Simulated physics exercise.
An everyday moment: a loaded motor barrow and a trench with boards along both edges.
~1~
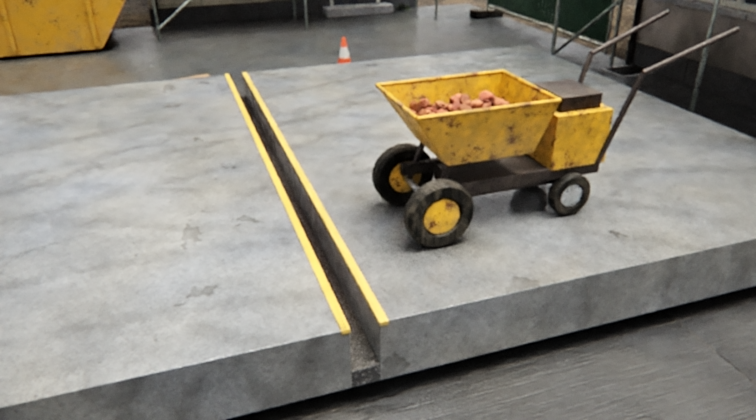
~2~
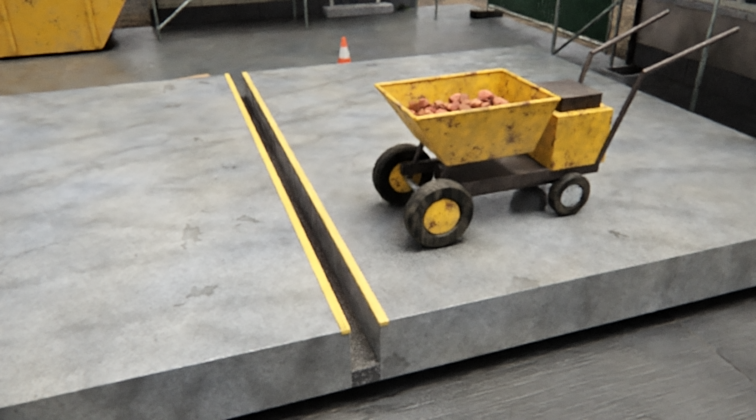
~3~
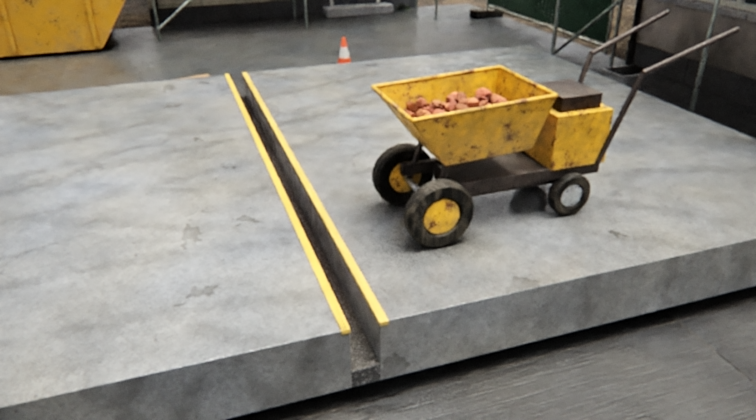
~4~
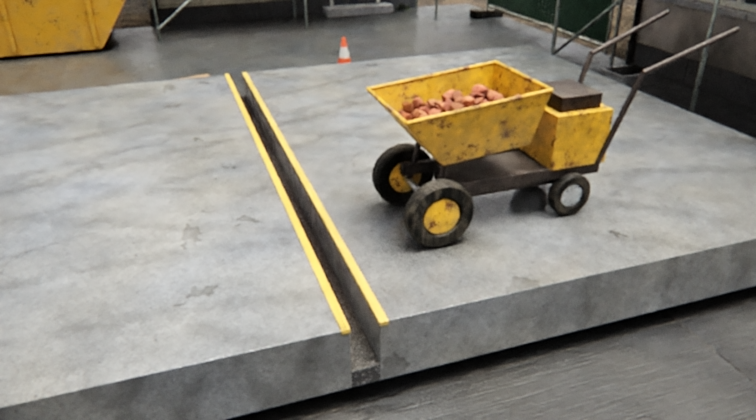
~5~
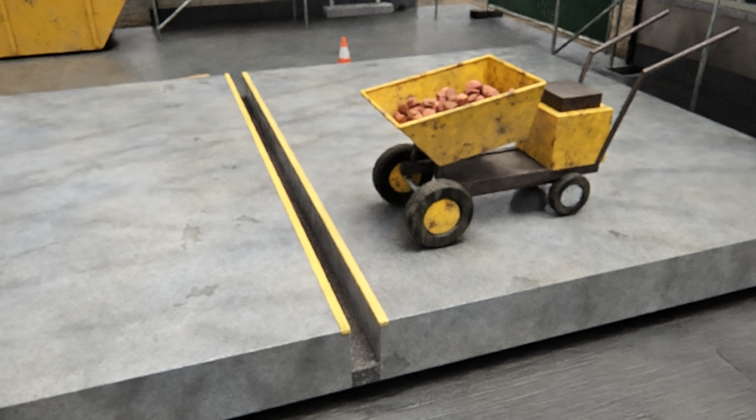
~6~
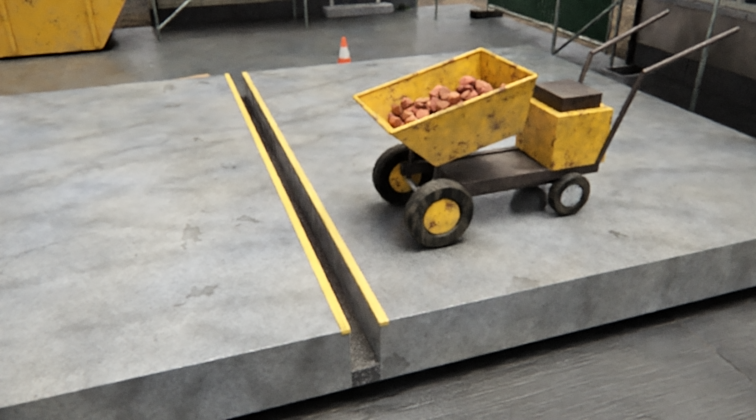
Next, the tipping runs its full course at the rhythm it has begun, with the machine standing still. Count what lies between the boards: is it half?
Between the edges lies only the smaller part of the load.
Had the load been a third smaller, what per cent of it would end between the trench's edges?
About 40 per cent.
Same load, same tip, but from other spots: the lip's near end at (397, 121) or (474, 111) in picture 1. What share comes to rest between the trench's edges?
First some 0, then 40 per cent.
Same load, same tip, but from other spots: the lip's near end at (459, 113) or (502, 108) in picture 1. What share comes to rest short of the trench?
About 30 and 70 per cent.
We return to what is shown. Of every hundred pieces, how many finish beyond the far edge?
Roughly 60 in a hundred.
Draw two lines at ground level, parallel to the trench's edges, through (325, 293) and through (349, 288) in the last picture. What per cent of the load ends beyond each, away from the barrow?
First some 60, then 80 per cent.
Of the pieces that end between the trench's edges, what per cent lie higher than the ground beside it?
Close to 5 per cent.
Soon, skip tipped steeply; all in the skip.
A while on, skip tipped right over; most in the skip; a stray few in or heaped over the trench; a small part beyond it; a stray few falling.
Towards the end, skip tipped right over; a small part in the skip; about a quarter in or heaped over the trench; about two thirds beyond it.
Finally, skip tipped right over; a stray few in the skip; about a third in or heaped over the trench; about two thirds beyond it.
